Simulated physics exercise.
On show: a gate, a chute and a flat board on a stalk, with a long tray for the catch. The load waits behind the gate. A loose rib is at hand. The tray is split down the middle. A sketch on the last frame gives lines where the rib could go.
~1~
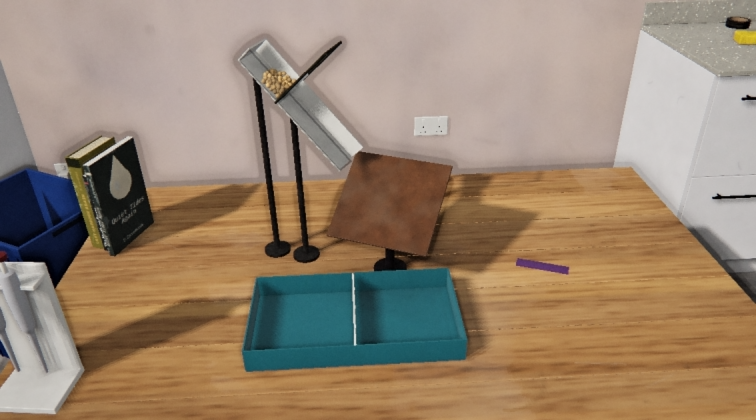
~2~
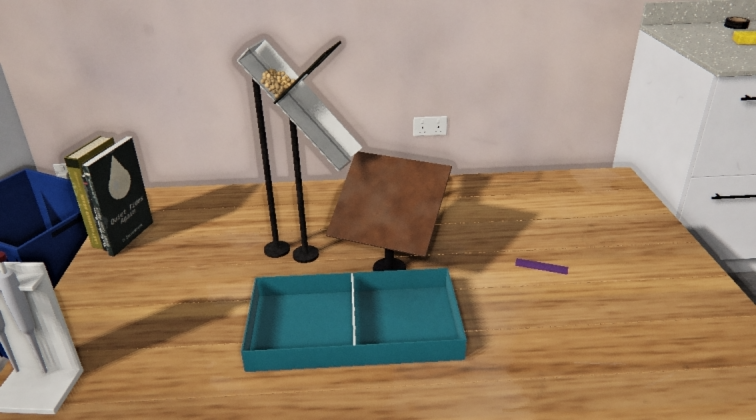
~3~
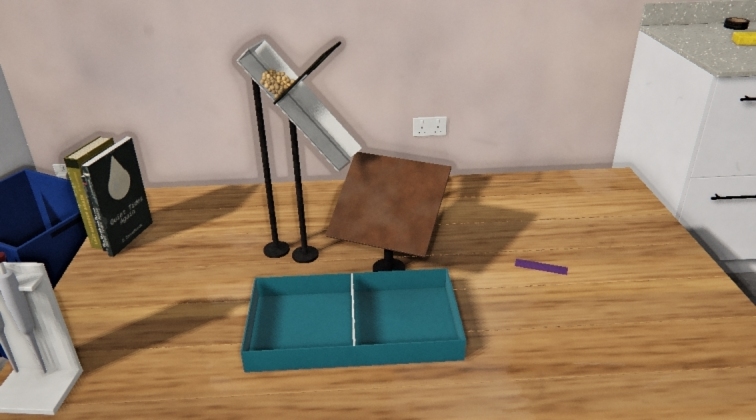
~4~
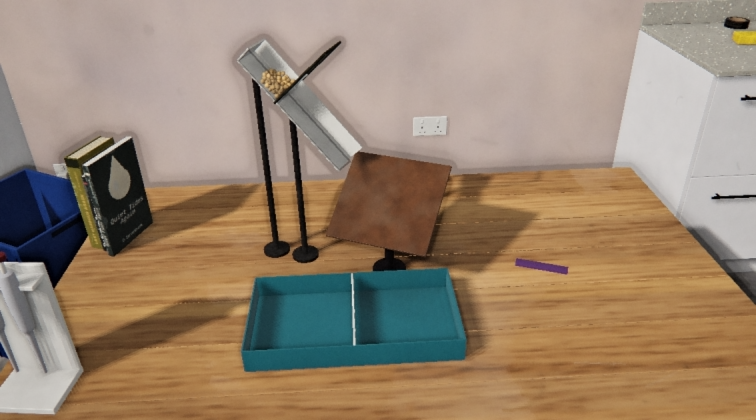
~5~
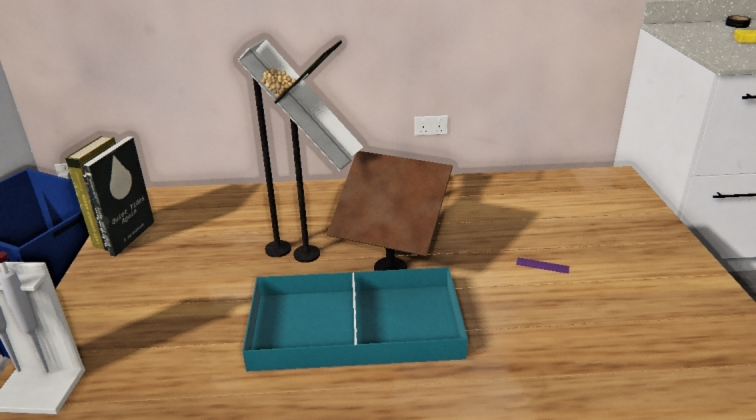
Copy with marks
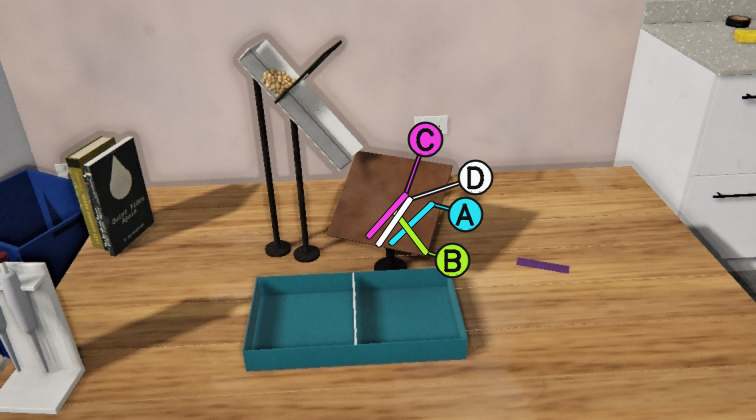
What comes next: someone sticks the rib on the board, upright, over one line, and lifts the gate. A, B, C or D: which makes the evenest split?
It is D.
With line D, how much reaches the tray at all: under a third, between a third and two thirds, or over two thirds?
Over two thirds.
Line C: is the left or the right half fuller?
Left.
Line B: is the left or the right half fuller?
Right.
On the marked copy, line A from (431, 204) to (391, 242); line B from (394, 211) to (425, 252); line C from (405, 195) to (368, 235); line D from (409, 199) to (378, 244).
With A, of what is caught, a small part in the left half, most in the right.
With B, of what is caught, a small part in the left half, most in the right.
With C, of what is caught, nearly all in the left half, a stray few in the right.
With D, of what is caught, about half in the left half, about half in the right.
